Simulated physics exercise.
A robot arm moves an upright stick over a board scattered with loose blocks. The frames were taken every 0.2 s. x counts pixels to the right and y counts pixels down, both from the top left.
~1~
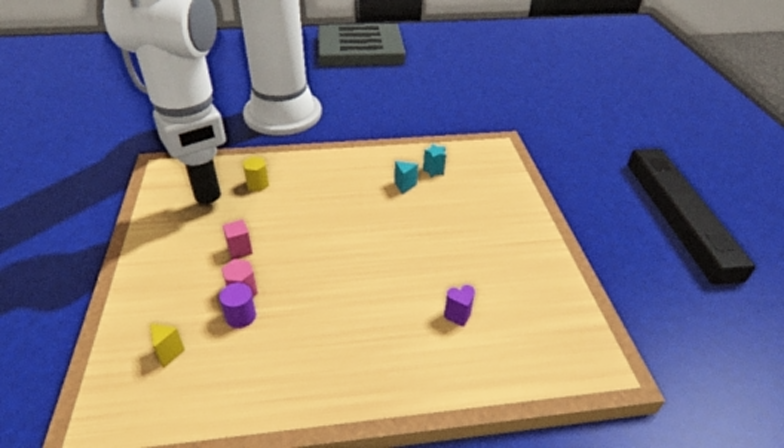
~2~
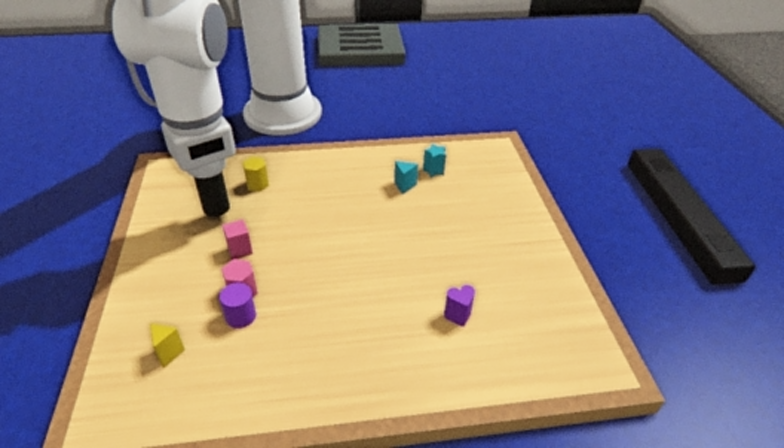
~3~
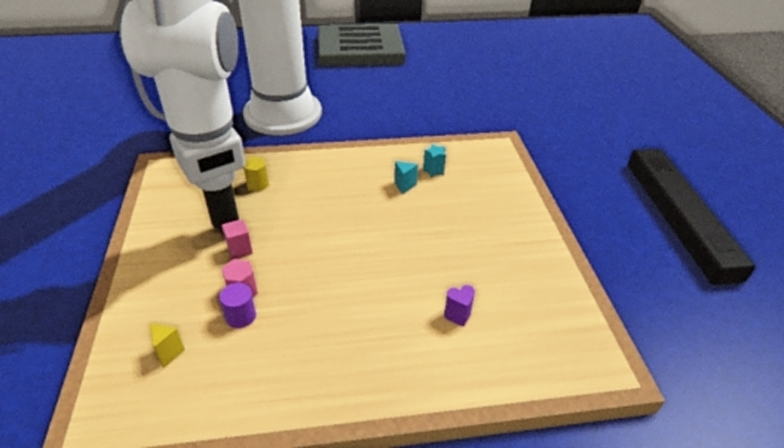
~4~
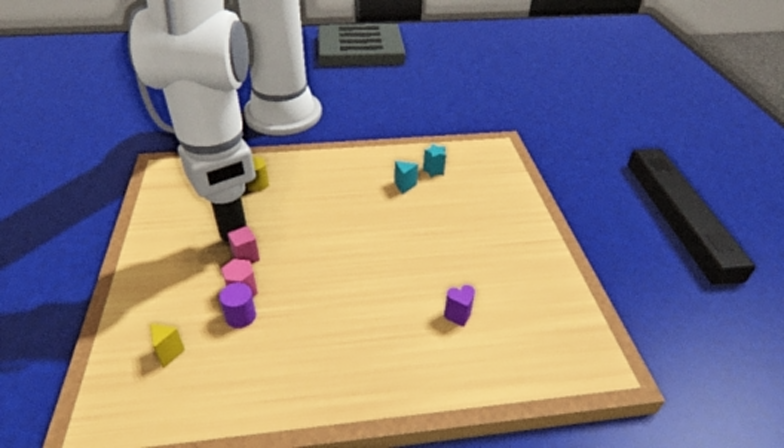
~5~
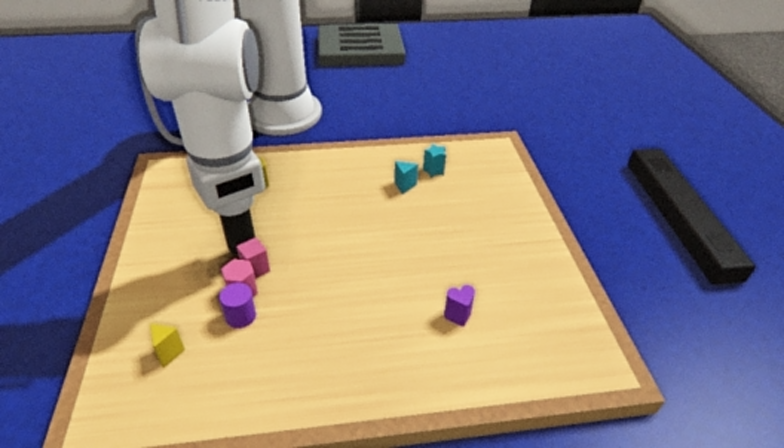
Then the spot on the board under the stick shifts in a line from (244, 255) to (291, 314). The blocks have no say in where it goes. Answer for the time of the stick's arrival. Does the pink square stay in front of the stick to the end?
Yes
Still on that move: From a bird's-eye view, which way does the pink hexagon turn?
Viewed from overhead, the pink hexagon winds up turned clockwise.
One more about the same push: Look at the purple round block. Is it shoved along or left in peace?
At the end of the path, the purple round block has moved off its old spot.
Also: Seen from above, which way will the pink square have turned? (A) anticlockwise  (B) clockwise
The one that fits is A, anticlockwise.
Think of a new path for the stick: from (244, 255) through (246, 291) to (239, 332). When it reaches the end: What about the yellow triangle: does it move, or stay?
It ends up on the same spot.
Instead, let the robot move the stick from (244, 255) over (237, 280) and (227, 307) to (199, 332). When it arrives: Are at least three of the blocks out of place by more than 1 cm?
Answer: Yes.
The first path, step by step. One third of the way, stick (257, 264); pink hexagon (238, 271), turned 15° clockwise; pink square (271, 266).
Two thirds of the way, stick (272, 284); purple round block (230, 302); pink hexagon (237, 278), turned 50° clockwise; pink square (289, 285), turned 20° anticlockwise.
At the end, stick (289, 304); purple round block (230, 302); pink hexagon (237, 278), turned 50° clockwise; pink square (308, 306), turned 25° anticlockwise.
